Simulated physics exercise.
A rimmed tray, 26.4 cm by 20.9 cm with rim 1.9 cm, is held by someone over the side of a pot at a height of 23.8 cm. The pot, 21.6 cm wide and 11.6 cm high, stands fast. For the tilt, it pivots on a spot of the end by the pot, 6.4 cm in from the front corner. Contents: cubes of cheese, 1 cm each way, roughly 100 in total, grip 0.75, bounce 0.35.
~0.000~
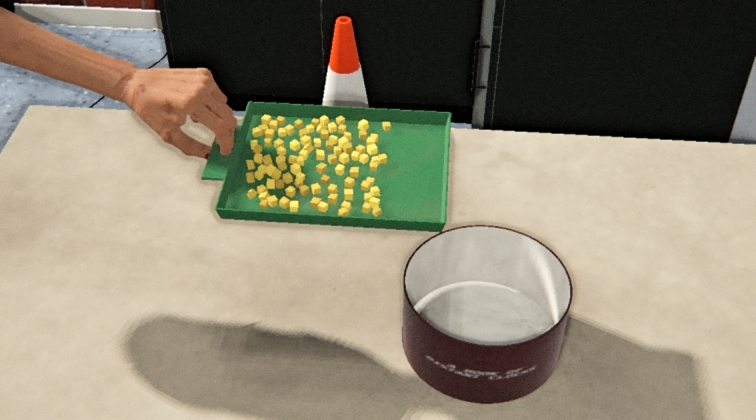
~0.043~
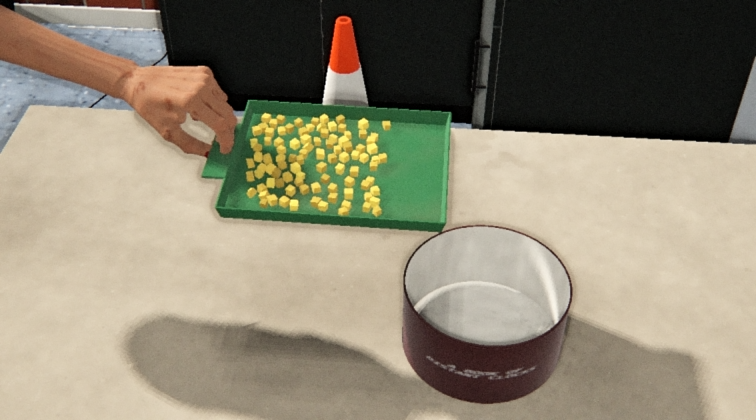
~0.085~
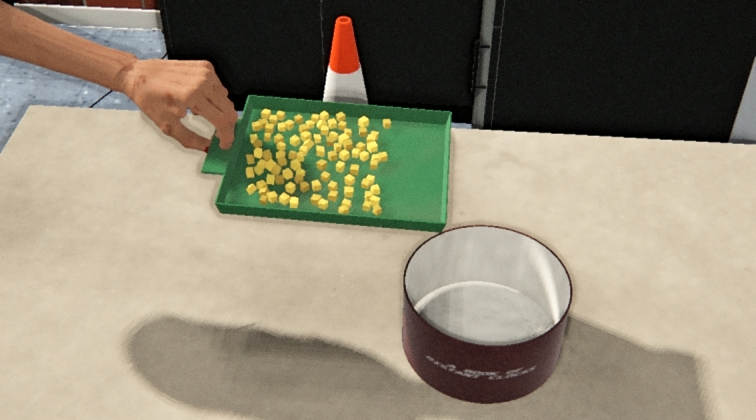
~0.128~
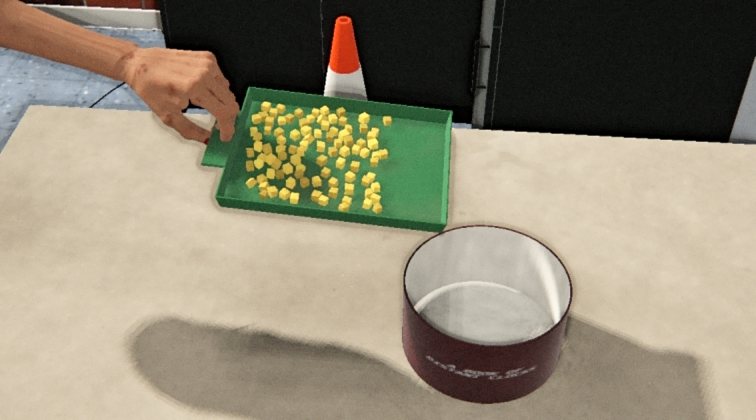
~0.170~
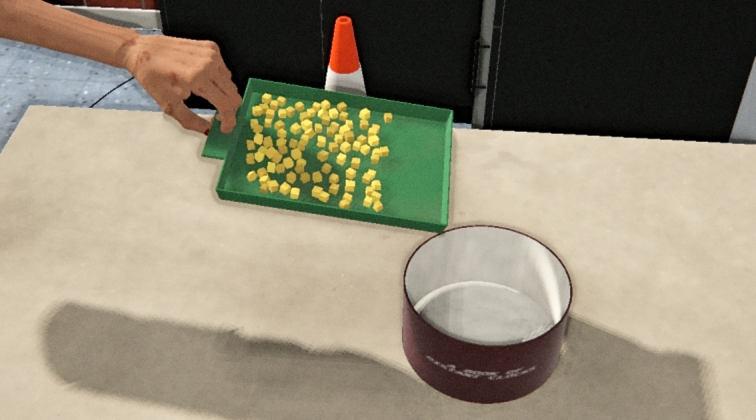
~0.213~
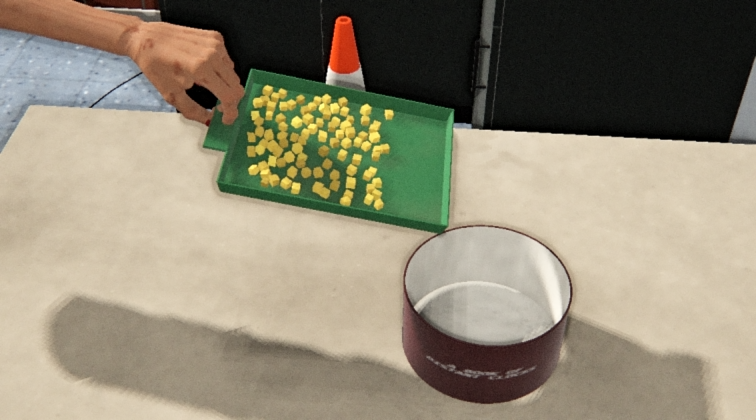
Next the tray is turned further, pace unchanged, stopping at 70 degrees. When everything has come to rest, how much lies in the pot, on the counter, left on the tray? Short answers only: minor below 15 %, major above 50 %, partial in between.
Pot: Major, counter: Minor, tray: Partial.
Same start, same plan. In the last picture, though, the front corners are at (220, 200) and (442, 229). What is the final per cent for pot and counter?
Final per cent - pot 30, counter 35.
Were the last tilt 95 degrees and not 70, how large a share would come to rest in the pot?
In that case, near 95 percent.
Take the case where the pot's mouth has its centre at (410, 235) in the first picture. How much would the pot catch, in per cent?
Roughly 5 per cent.
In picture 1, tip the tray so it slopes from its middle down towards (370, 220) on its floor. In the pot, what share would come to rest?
Estimate: Near 25 per cent.
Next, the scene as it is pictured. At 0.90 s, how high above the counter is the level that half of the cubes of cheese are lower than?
Around 26 cm up.
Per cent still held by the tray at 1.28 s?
About 40 per cent.
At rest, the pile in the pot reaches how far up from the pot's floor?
Close to 1.5 cm up.
After 0.63 s, tilt 40 degrees; the tray holds 100 %, the pot 0 %.
Then, at 0.90 s, tilt 58 degrees; the tray holds 80 %, the pot 0 %.
After 1.28 s, tilt 70 degrees; the tray holds 40 %, the pot 60 %.
In the end, at 2.3 s, pot 60 %, counter 0 %, tray 40 %.
